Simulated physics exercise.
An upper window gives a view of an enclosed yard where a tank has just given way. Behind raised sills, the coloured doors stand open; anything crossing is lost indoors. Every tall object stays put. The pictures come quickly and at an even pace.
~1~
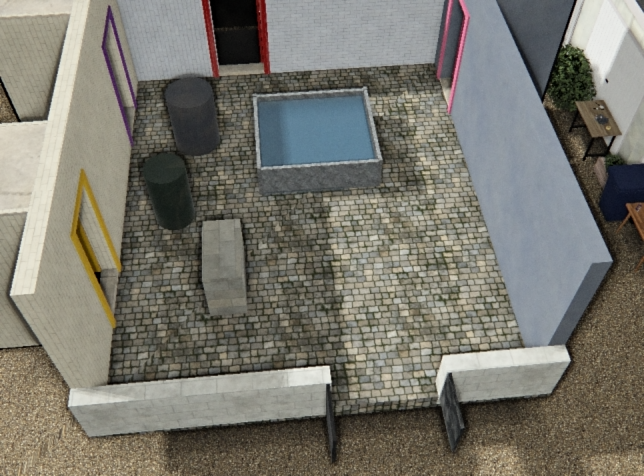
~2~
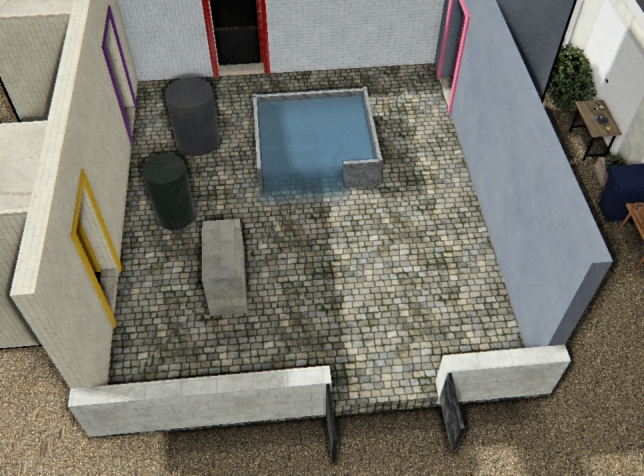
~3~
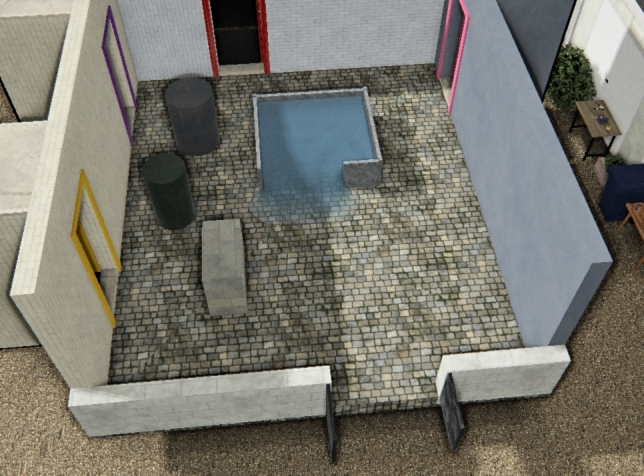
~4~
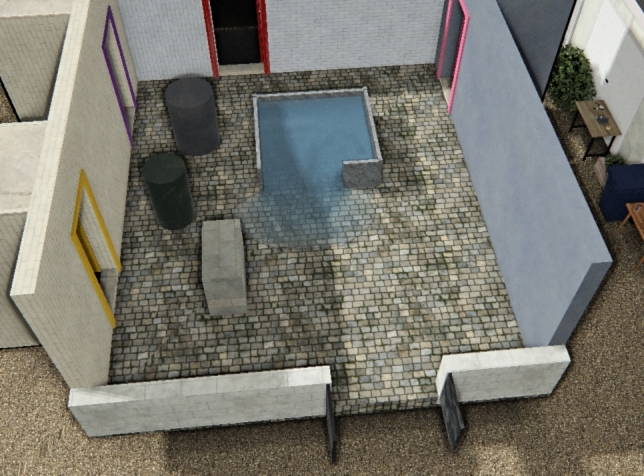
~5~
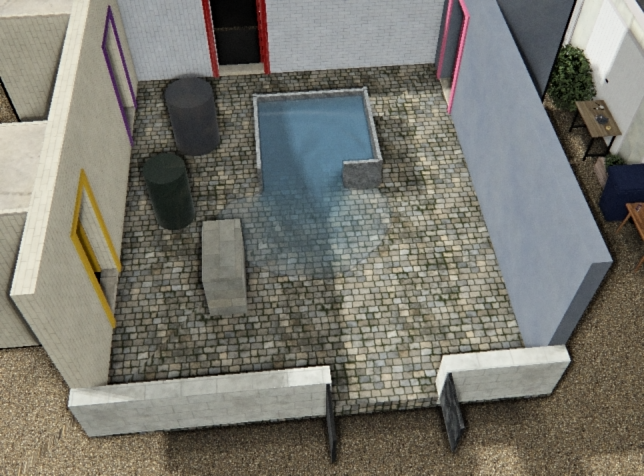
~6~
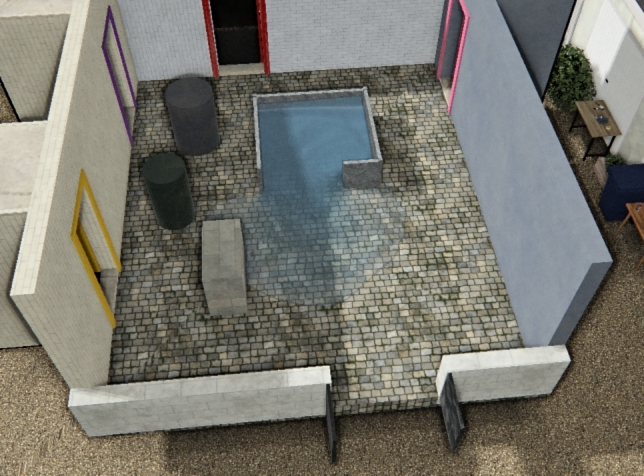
Water pouring through a gap in the front wall of a square tank and spreading across a cobbled yard past a pale block.
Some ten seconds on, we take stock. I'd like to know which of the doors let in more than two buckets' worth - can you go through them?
Sure: The red door does not; the pink door does not; the yellow door does not; the purple door does not.
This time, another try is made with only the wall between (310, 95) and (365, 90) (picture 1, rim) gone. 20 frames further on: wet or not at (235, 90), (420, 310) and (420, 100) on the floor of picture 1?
Spot one ends up deluged, spot two untouched by the spill, spot three deluged.
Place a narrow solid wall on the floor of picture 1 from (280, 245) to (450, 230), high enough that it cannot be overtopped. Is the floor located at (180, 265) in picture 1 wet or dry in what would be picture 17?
My call for that spot - a puddle.
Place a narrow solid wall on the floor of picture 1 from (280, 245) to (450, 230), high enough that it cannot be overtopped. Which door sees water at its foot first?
Observed: The yellow one.
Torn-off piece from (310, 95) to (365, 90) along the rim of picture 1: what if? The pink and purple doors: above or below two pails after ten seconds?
The pink door ends up above and the purple door ends up above.
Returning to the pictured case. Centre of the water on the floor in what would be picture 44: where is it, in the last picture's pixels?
At roughly (287, 260).
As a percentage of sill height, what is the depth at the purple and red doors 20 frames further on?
Roughly 0 per cent, then 0 per cent.
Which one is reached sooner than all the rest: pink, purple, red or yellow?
I choose the one in yellow.
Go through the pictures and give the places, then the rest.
In the first picture, still water in the tank at (315, 130).
In the second picture, the front is at (346, 193), out from the gap at (303, 181).
In the third picture, the front is at (352, 209), out from the gap at (303, 183).
In the fourth picture, water pours out at (303, 183) and has run to (343, 241).
In the fifth picture, the front is at (332, 272), out from the gap at (303, 184).
In the sixth picture, the front is at (335, 298), out from the gap at (303, 183).
A moment on, water covers 30 % of the floor; the red door not reached, the pink door not reached, the yellow door not reached, the purple door not reached.
Next, water covers 40 % of the floor; the red door not reached, the pink door not reached, the yellow door wet at the sill, nothing in, the purple door not reached.
Then, water covers 45 % of the floor; the red door not reached, the pink door not reached, the yellow door wet at the sill, nothing in, the purple door not reached.
Later, water covers 60 % of the floor; the red door not reached, the pink door not reached, the yellow door under two buckets in, the purple door wet at the sill, nothing in.
In the end, water covers 85 % of the floor; the red door wet at the sill, nothing in, the pink door wet at the sill, nothing in, the yellow door under two buckets in, the purple door wet at the sill, nothing in.
